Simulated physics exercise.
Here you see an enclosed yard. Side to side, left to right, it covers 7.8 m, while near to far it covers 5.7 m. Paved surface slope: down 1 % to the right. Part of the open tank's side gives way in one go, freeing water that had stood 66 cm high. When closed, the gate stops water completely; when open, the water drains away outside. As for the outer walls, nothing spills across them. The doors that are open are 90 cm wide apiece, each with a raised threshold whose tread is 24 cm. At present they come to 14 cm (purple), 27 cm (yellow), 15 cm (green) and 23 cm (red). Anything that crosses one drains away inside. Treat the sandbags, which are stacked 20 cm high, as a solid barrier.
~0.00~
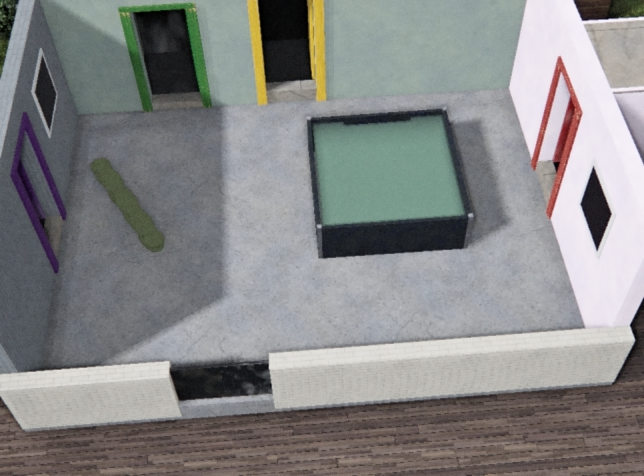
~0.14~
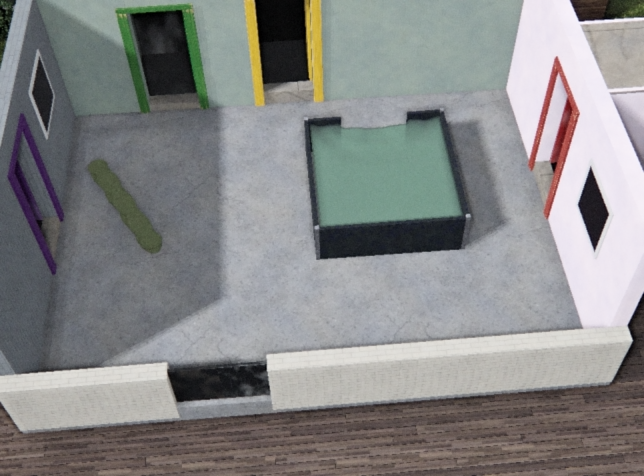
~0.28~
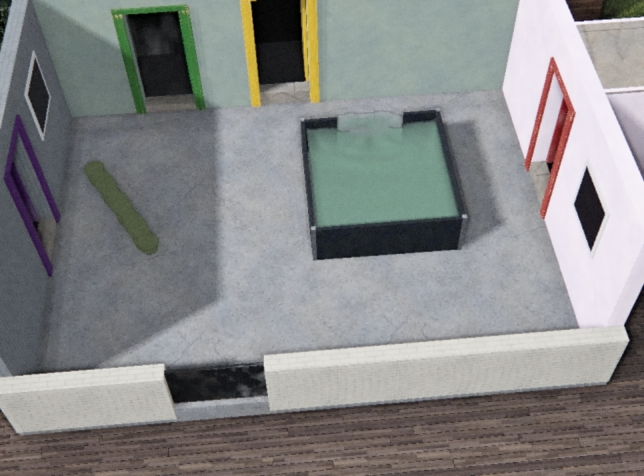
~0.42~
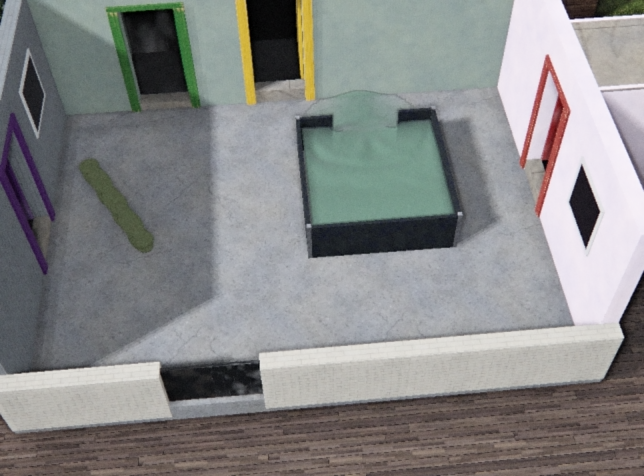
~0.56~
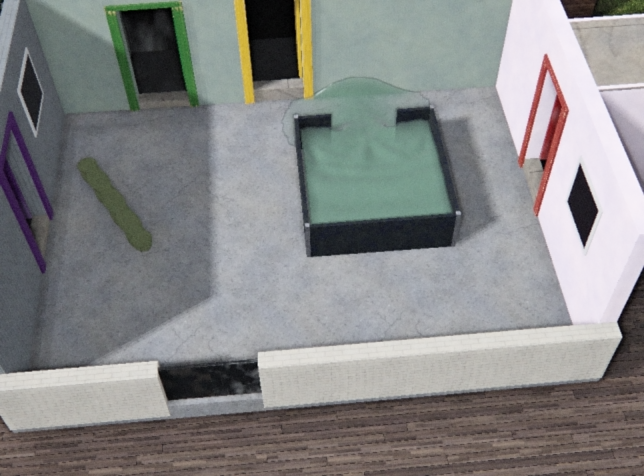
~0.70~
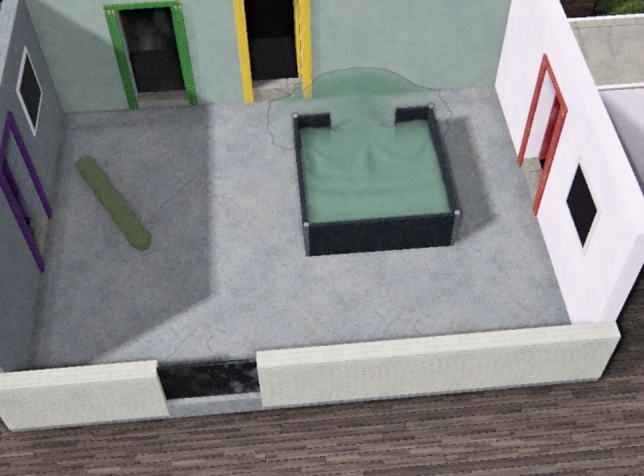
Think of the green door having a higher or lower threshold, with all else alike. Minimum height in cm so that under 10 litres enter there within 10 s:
8.5 cm.
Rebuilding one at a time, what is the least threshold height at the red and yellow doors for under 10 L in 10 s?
Some 6.5 cm for red, some 18 cm for yellow.
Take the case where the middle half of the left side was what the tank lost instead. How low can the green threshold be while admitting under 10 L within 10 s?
Roughly 16 cm.
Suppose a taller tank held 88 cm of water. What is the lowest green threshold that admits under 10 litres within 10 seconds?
Minimum height: Approx. 11.5 cm.
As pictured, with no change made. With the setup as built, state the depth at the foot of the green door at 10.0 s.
It works out to about 8.0 centimetres deep.
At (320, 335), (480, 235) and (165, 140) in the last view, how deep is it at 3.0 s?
Ordered as asked: 0, 3, 5 cm.
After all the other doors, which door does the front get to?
Door: Purple.
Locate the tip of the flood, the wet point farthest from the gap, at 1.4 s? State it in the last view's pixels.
The farthest wet point sits near (186, 109).
After 1.4 s water covers 10 % of the floor, deepest (48 cm) near (357, 98); it has not reached the green door.
After 3.0 s water covers 45 % of the floor, deepest (36 cm) near (494, 89); 6 cm at the green door, 0 litres in over its 15 cm threshold.
After 10.0 s water covers 95 % of the floor, deepest (14 cm) near (496, 240); 8 cm at the green door, 0 litres in over its 15 cm threshold.
At the green door as built, the water arrived by 1.6 s and peaked near 10 cm at 8.0 s.
Run again over the same 10 s with other heights there, 19 litres in over 7 cm, 5 litres over 9.5 cm. The limit of 10 litres is kept from about 8.5 cm up.
